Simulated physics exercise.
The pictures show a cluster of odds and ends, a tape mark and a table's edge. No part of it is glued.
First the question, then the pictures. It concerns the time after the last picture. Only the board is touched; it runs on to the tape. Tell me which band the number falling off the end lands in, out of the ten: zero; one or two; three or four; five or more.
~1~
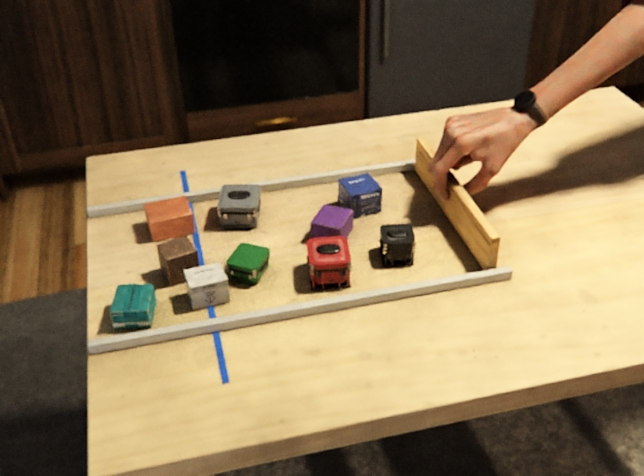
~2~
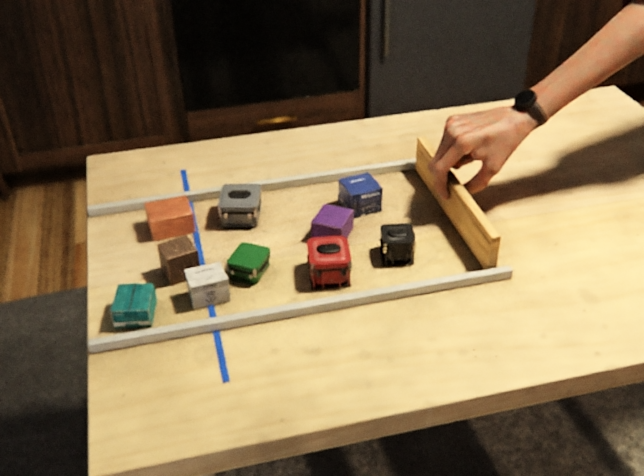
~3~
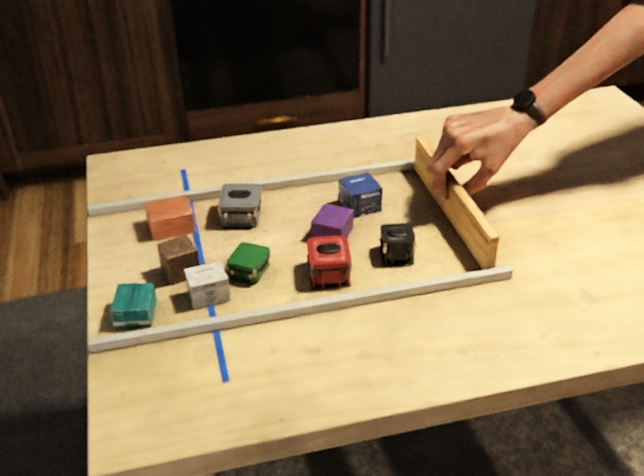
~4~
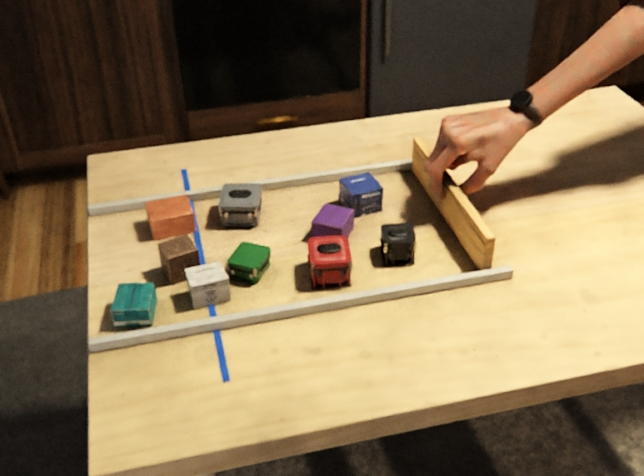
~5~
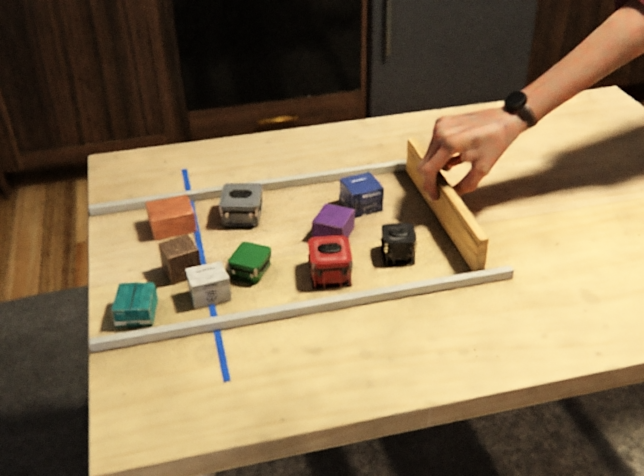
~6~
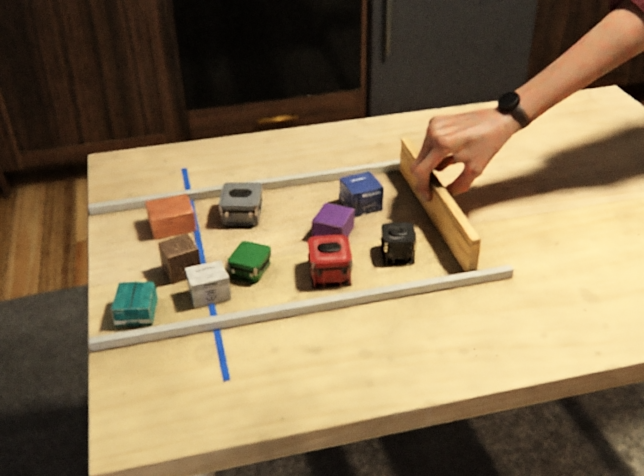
One or two leave.
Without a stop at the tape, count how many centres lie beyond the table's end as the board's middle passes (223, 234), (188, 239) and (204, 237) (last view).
First 0, next 2, last 1.
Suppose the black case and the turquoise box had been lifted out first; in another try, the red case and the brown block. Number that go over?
First 0, then 0.
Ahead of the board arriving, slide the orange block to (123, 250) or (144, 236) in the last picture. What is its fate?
Well, the orange block stays aboard in the first case and stays aboard in the second.
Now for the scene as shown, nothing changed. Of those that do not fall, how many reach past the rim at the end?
The figure is 1.
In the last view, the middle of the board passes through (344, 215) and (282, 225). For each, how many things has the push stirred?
So 4, and at the other place 7.
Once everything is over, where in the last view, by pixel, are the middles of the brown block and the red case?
Brown block at about (114, 269), red case at about (153, 291).
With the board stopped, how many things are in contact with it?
3 of them.
A little later, none off yet; turquoise box at rest near (135, 304); orange block at rest near (171, 216); brown block at rest near (180, 259).
Next, none off yet; turquoise box shifted a little near (112, 309); orange block shifted about its own width near (130, 222); brown block shifted about its own width near (150, 262).
When it is over, the number that fall off is one or two; down, turquoise box.
